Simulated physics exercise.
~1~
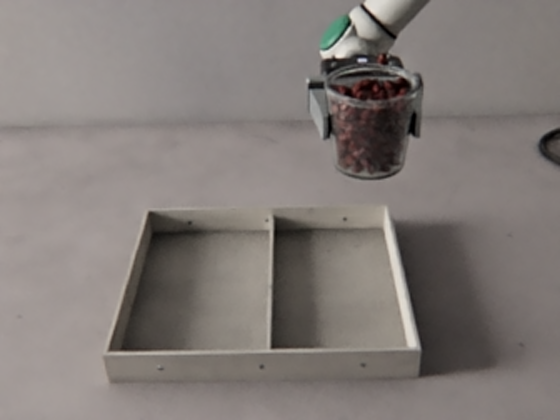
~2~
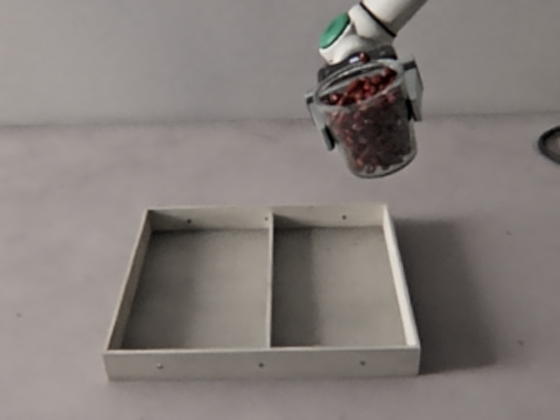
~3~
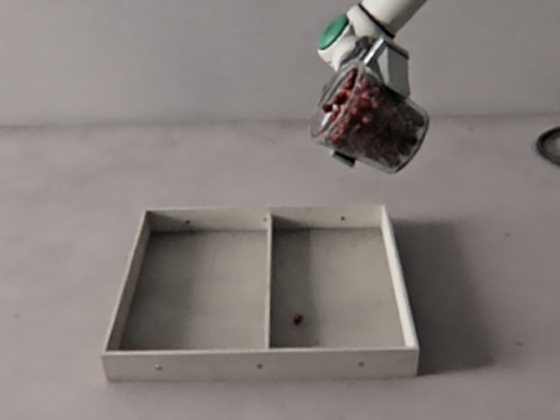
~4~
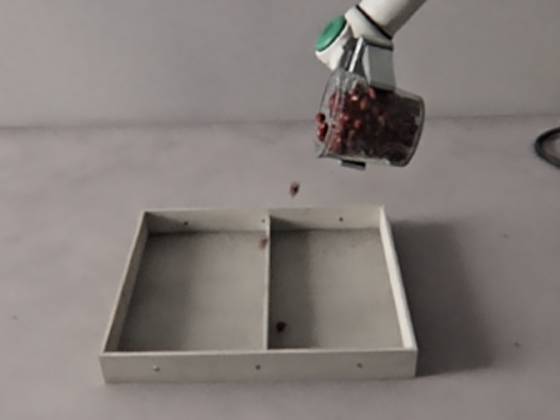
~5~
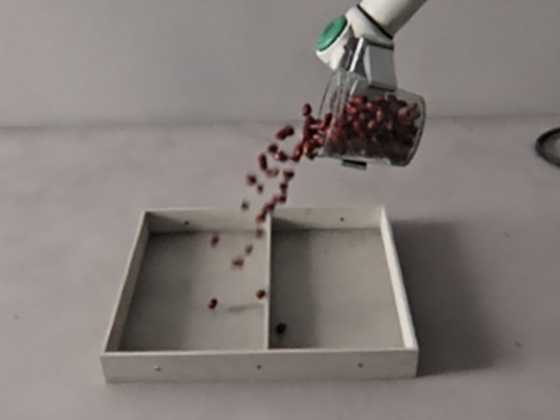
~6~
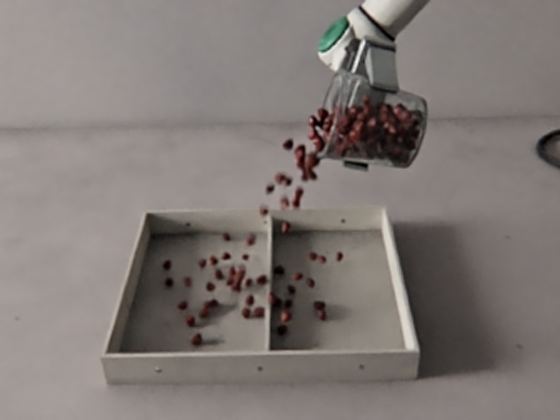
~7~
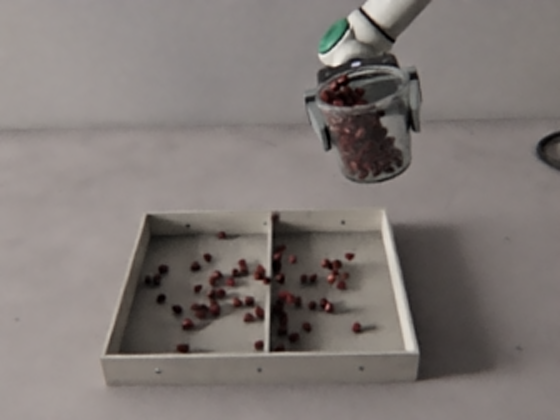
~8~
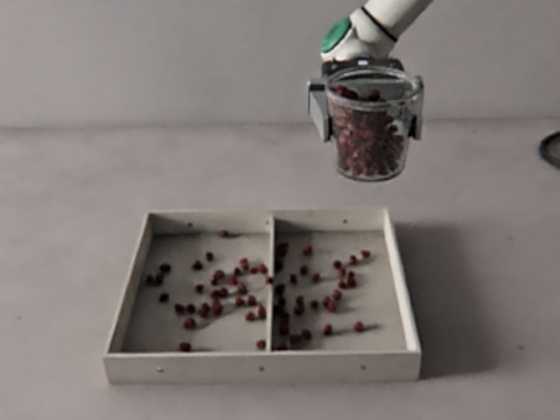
A robot arm tipped a clear cup of dark red beans onto its side above a divided tray, spilling some into both sections, then turned the cup upright again with plenty of beans still inside and the rest scattered across the tray.
